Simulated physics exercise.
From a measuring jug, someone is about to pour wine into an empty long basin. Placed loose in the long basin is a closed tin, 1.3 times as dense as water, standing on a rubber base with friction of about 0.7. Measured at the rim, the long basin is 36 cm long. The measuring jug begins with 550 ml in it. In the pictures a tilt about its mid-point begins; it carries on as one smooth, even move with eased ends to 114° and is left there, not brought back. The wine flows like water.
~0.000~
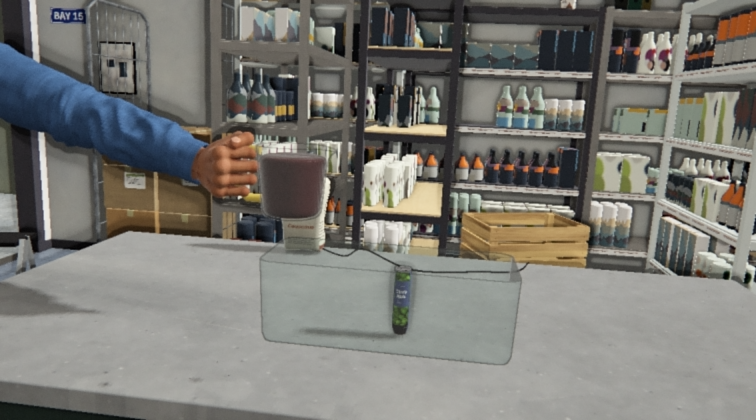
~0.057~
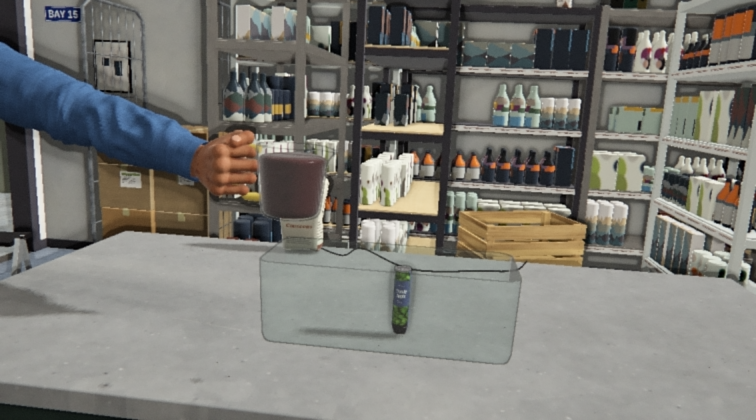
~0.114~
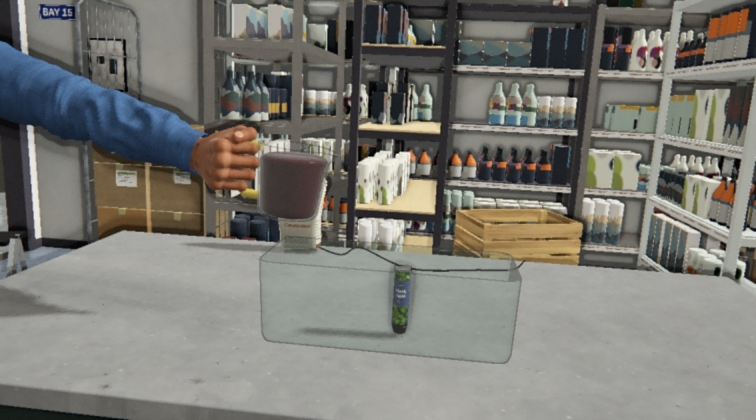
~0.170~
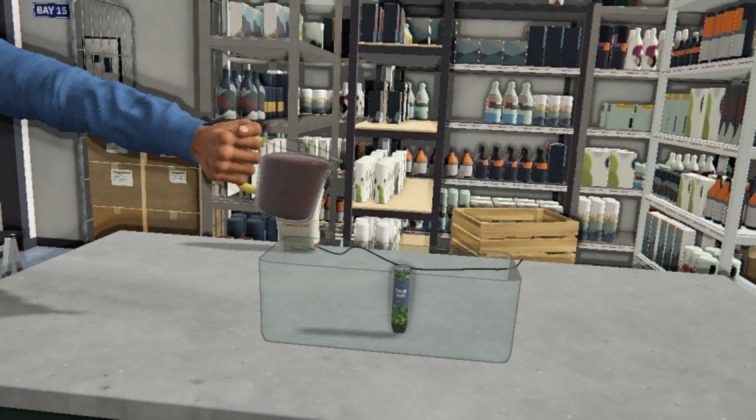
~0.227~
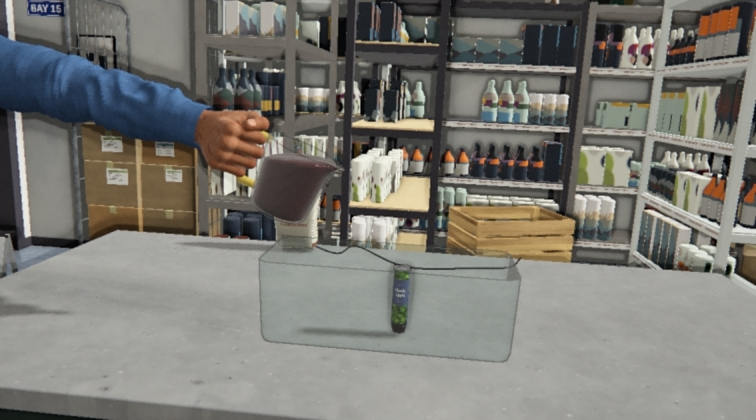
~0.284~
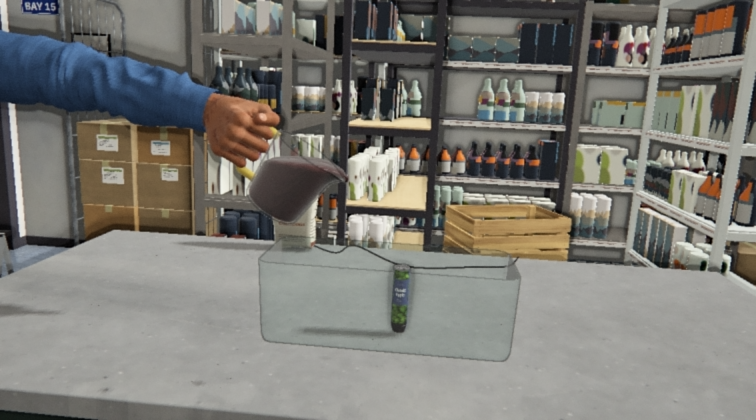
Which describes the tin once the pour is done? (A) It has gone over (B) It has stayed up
It has stayed up.
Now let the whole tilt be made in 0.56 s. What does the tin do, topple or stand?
The tin stays balanced.
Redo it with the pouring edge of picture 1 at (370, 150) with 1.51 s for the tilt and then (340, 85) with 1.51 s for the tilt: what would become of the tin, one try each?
Run one: It tumbles. Run two: It tumbles.
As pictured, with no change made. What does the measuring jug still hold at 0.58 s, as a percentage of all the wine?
Around 44 percent.
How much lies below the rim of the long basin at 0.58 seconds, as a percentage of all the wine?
About 36%.
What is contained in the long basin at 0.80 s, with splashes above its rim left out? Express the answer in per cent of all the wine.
Some 92 per cent.
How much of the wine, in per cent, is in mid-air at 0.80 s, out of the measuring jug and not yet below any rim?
Close to 4 %.
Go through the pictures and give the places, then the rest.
Tilt 0°; pouring edge (338, 150); surface from (262, 154) to (328, 158); the long basin's rim runs from (273, 249) to (517, 269); the tin's top is at (403, 272), in the first frame.
Tilt 2°; pouring edge (338, 151); surface from (262, 154) to (328, 159), in the second frame.
Tilt 6°; pouring edge (340, 155); surface from (263, 153) to (329, 160), in the third frame.
Tilt 13°; pouring edge (342, 161); surface from (264, 155) to (332, 161), in the fourth frame.
Tilt 22°; pouring edge (345, 170); surface from (267, 157) to (340, 164), in the fifth frame.
Tilt 33°; pouring edge (345, 180); surface from (262, 166) to (342, 173); 2 per cent is over the edge, in the sixth frame.
Then, 0.58 s in, the tilt is 97° and 44 per cent is still to pour; the tin stands where it began.
Then, 0.80 s in, the tilt is 114° and 4 per cent is still to pour; the tin stands where it began.
Then, 1.03 s in, the tilt is 114° and 0 per cent is still to pour; the tin stands where it began.
Then, 1.28 s in, the tilt is 114° and 0 per cent is still to pour; the tin stands where it began.
Finally, the tin stands where it began.
